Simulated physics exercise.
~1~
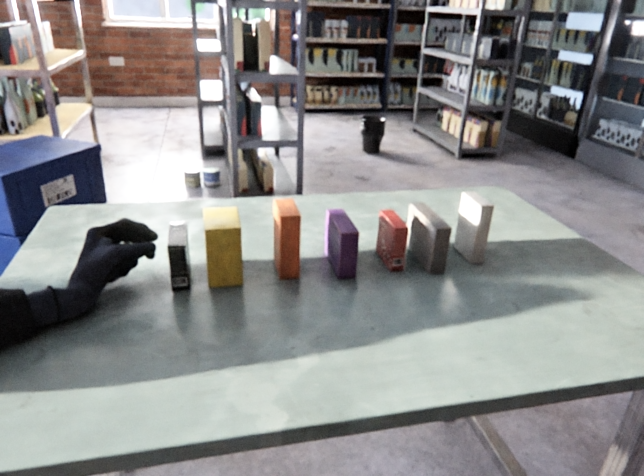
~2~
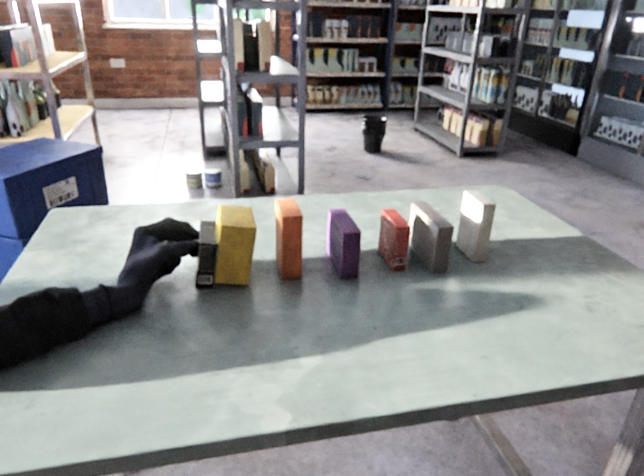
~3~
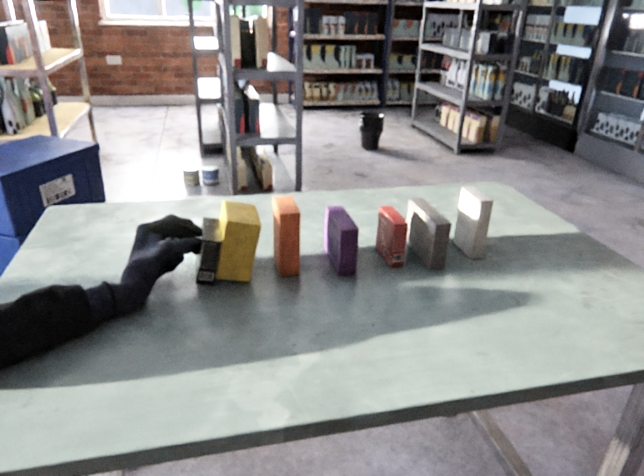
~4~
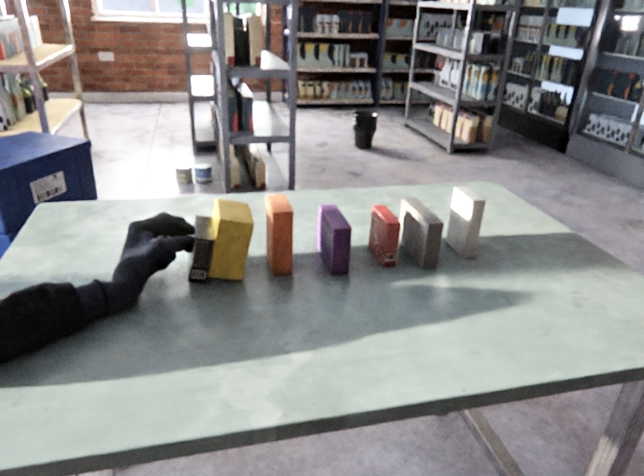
A black-gloved hand reaches in from the left over a pale green table, seen from slightly above by a gently swaying camera in a room with shelves and a brick wall. A row of upright pieces runs left to right, black, yellow, orange, purple, red, grey and white. The hand takes hold of the small black packet and tips it rightward against the yellow block. The yellow block tilts a little to the right too, short of the orange board. The hand stays at the black packet as both lean together, and the other five remain standing.
